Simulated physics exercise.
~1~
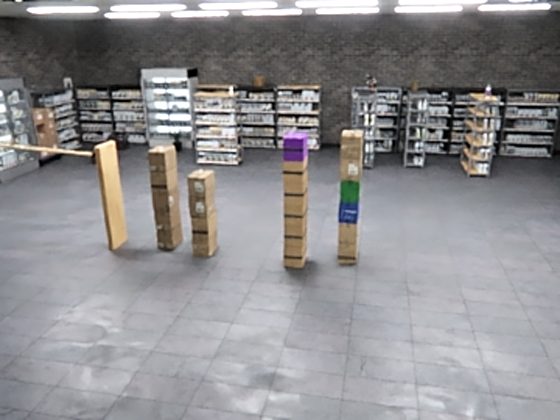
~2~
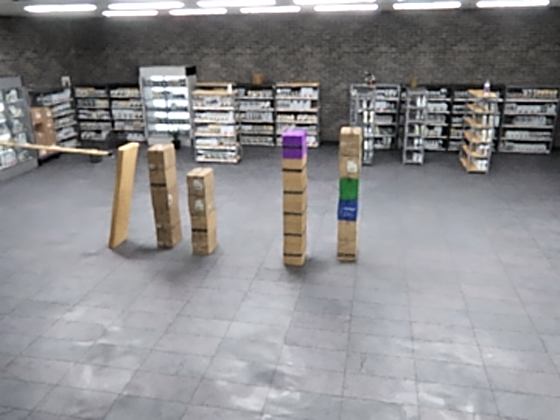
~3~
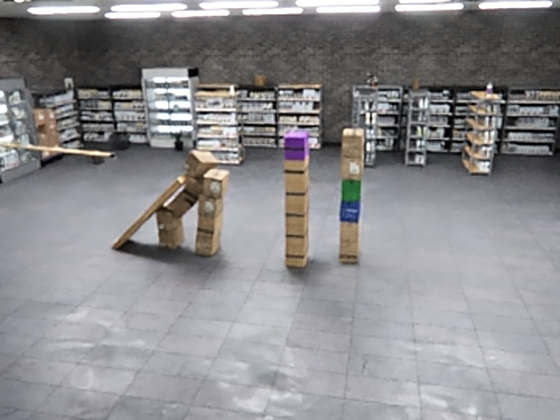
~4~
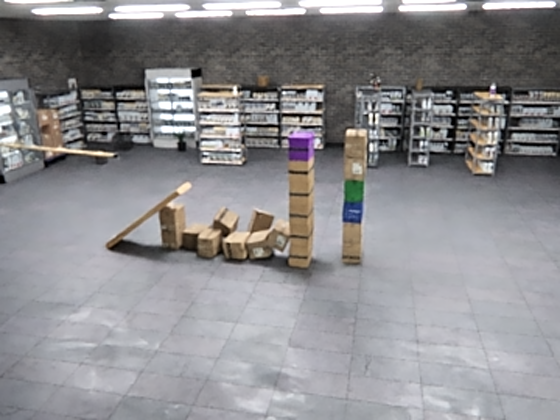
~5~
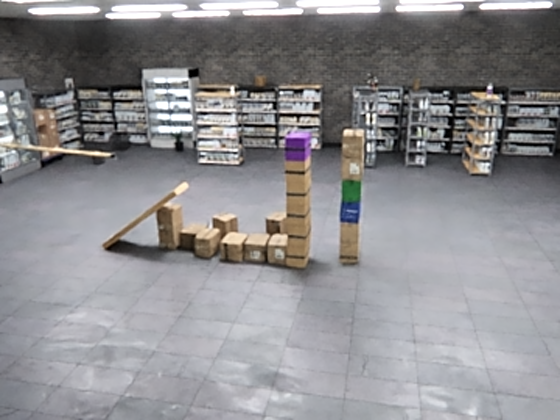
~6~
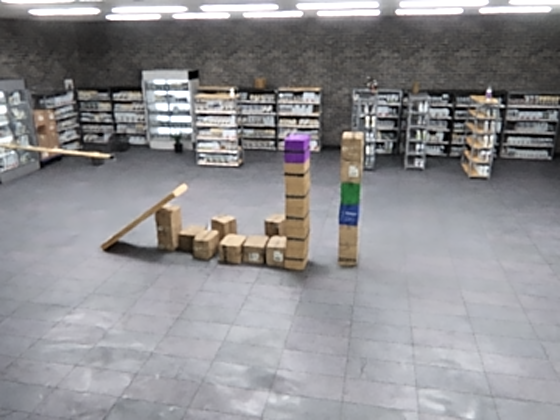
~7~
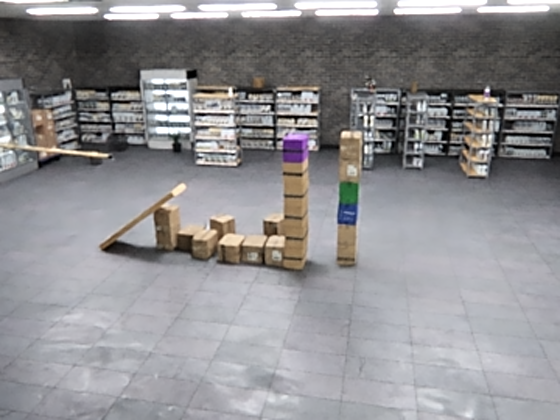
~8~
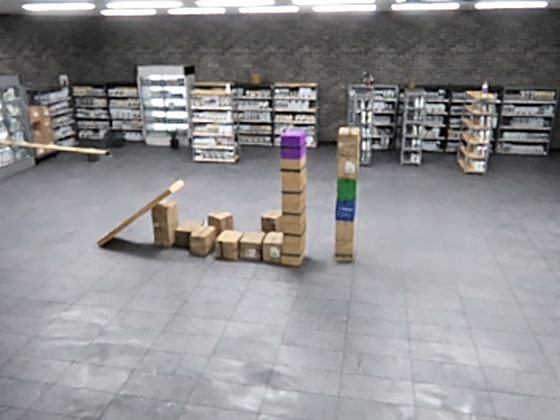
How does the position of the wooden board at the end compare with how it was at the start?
The board stands upright at the start, but by the end it is leaning to the right at a steep slant against the cartons left standing beside it.
